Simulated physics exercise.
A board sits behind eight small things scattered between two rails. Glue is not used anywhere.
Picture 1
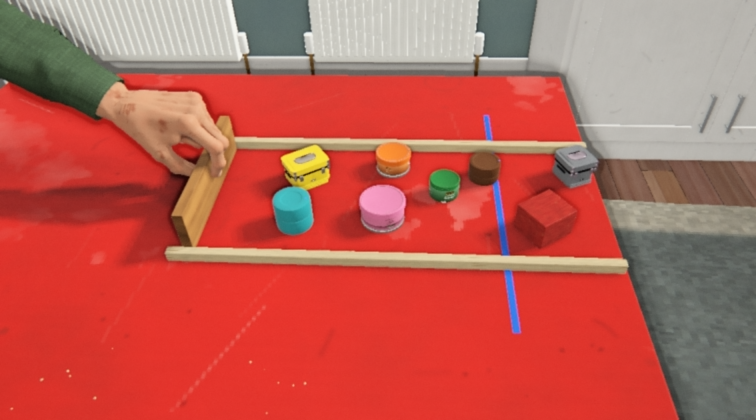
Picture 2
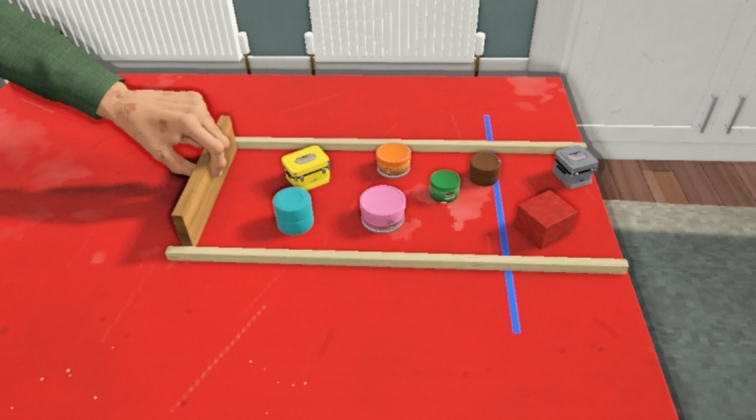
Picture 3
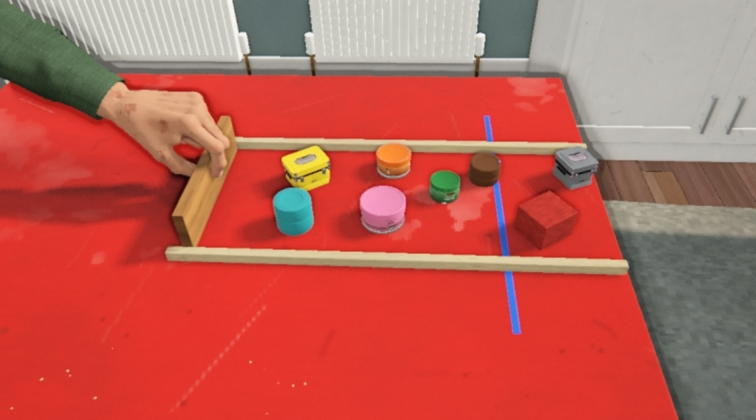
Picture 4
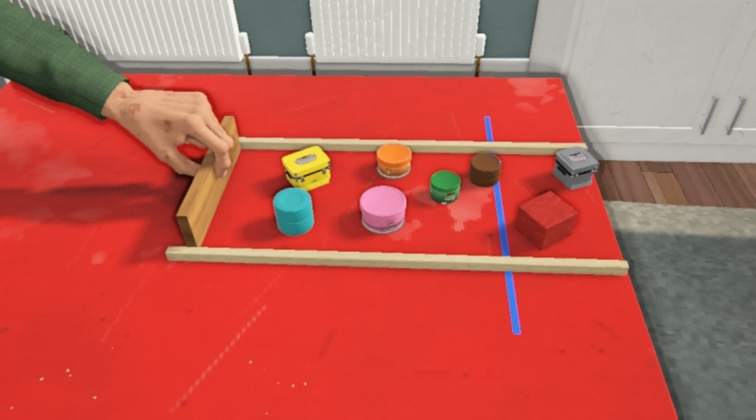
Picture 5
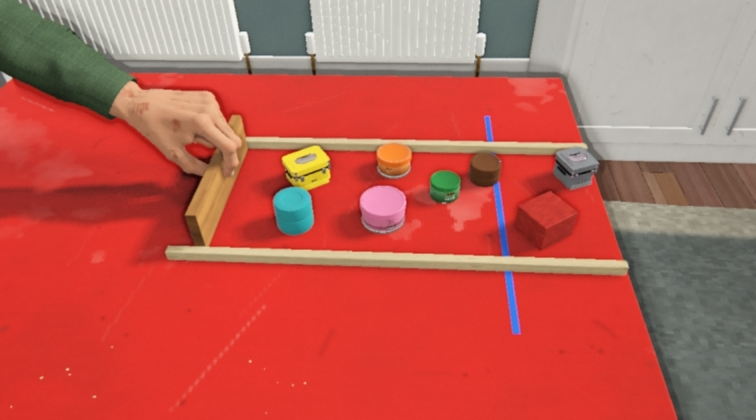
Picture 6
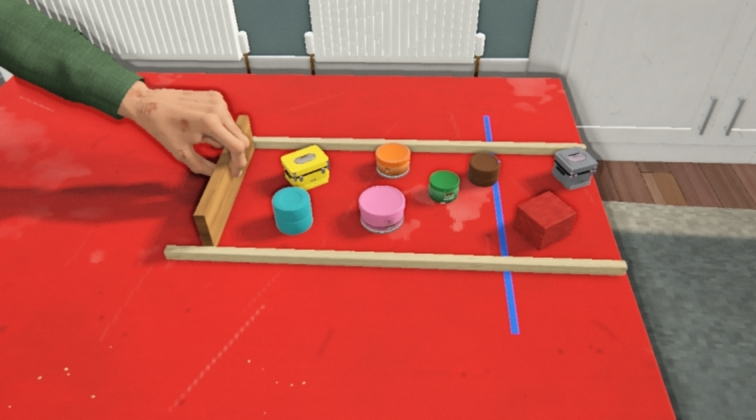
A hand in a green sleeve held a wooden board between two rails on a red table and slid it slightly right toward eight small colourful containers and blocks, which stayed still.
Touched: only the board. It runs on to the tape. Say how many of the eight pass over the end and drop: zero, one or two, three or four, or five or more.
In the end all of them are still on the table.
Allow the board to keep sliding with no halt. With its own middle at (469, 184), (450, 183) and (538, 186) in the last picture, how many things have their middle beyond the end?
Past-the-end tally - position 1: 0, position 2: 0, position 3: 2.
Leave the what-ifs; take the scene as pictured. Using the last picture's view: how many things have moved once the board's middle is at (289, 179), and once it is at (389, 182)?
The first number is 2, the next one 5.
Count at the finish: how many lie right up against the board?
The count is 3.
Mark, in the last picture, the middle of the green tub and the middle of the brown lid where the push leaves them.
The green tub at (549, 193), the brown lid at (549, 168).
A little later, none off yet; grey case at rest near (573, 168); red block at rest near (544, 221); brown lid at rest near (484, 170).
Next, none off yet; grey case at rest near (573, 168); red block shifted about its own width near (571, 224); brown lid shifted about its own width near (515, 173).
When it is over, the number that fall off is zero.
